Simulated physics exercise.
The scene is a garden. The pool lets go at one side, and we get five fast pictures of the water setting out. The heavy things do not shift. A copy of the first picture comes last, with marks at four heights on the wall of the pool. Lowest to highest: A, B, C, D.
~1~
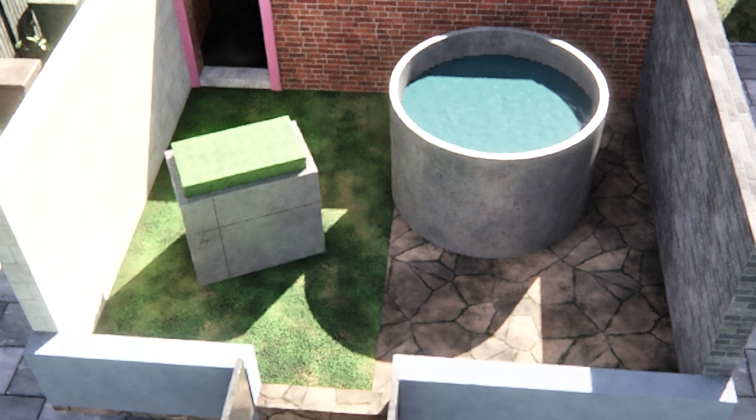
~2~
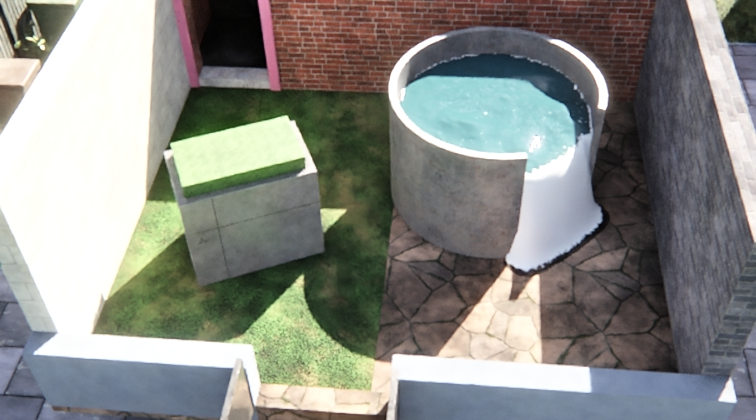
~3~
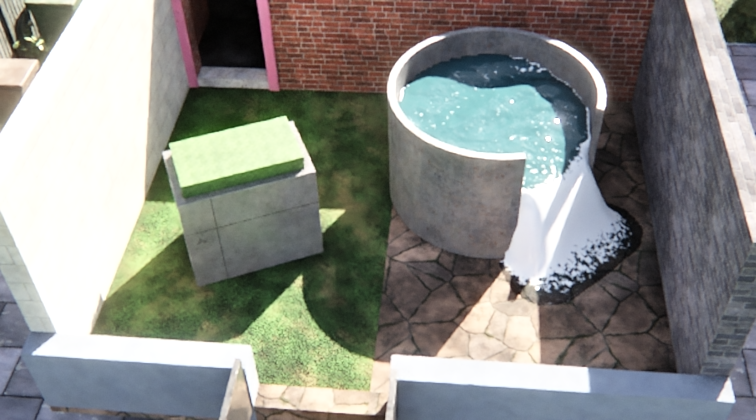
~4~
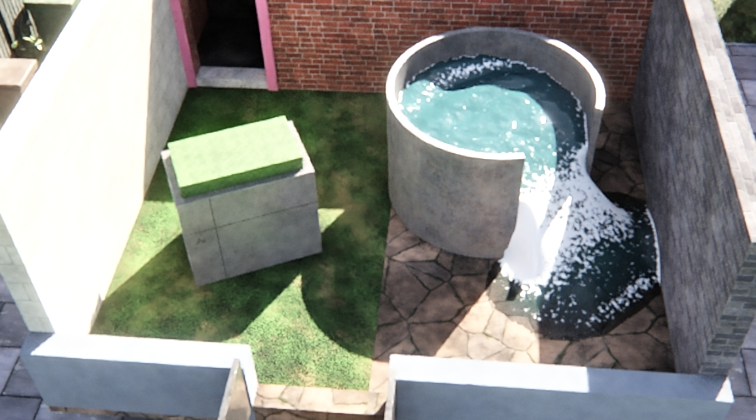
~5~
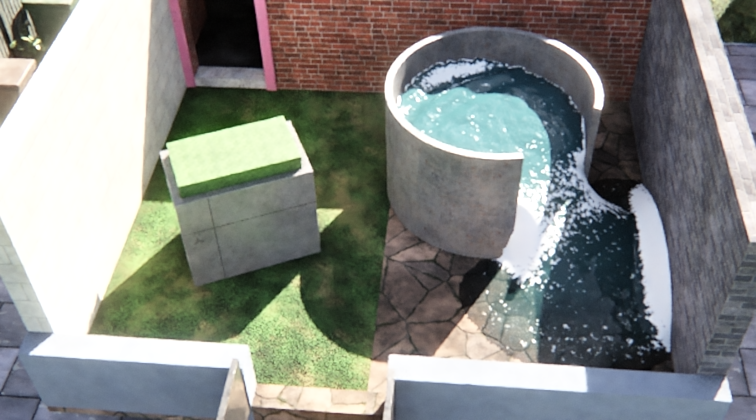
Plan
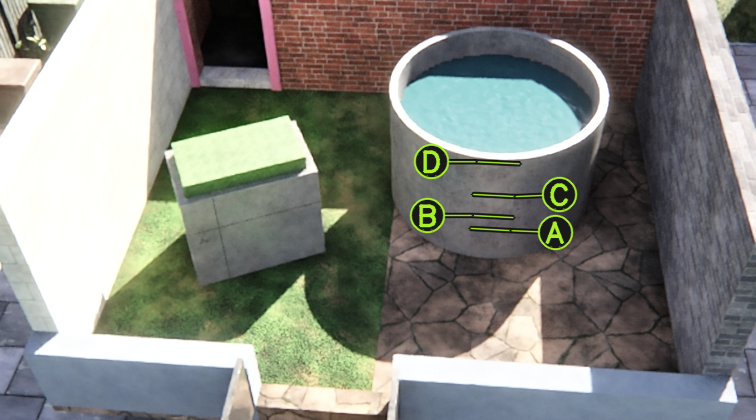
A round grey pool of teal water stands on brown paving at the right of a walled garden, seen from above. A grey block topped with bright green sits on the lawn at left, near a pink-framed doorway in a red brick wall. Water pours white through an opening in the pool's right side, spreads dark and foamy over the paving and surges against the right wall, the view nearly still.
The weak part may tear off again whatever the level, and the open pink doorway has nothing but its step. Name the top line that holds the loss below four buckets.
Line C just does it.
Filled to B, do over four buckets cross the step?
No.
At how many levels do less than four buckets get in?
Three.
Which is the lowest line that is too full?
It is D.
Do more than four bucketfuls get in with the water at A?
No, that is safe.
In lime, A at (491, 229); B at (492, 216); C at (494, 195); D at (497, 162); from the bottom up A, B, C, D.
Choosing A, nothing gets over.
Choosing B, nothing gets over.
Choosing C, a bucket or two gets in.
Choosing D, about 10 bucketfuls get in.
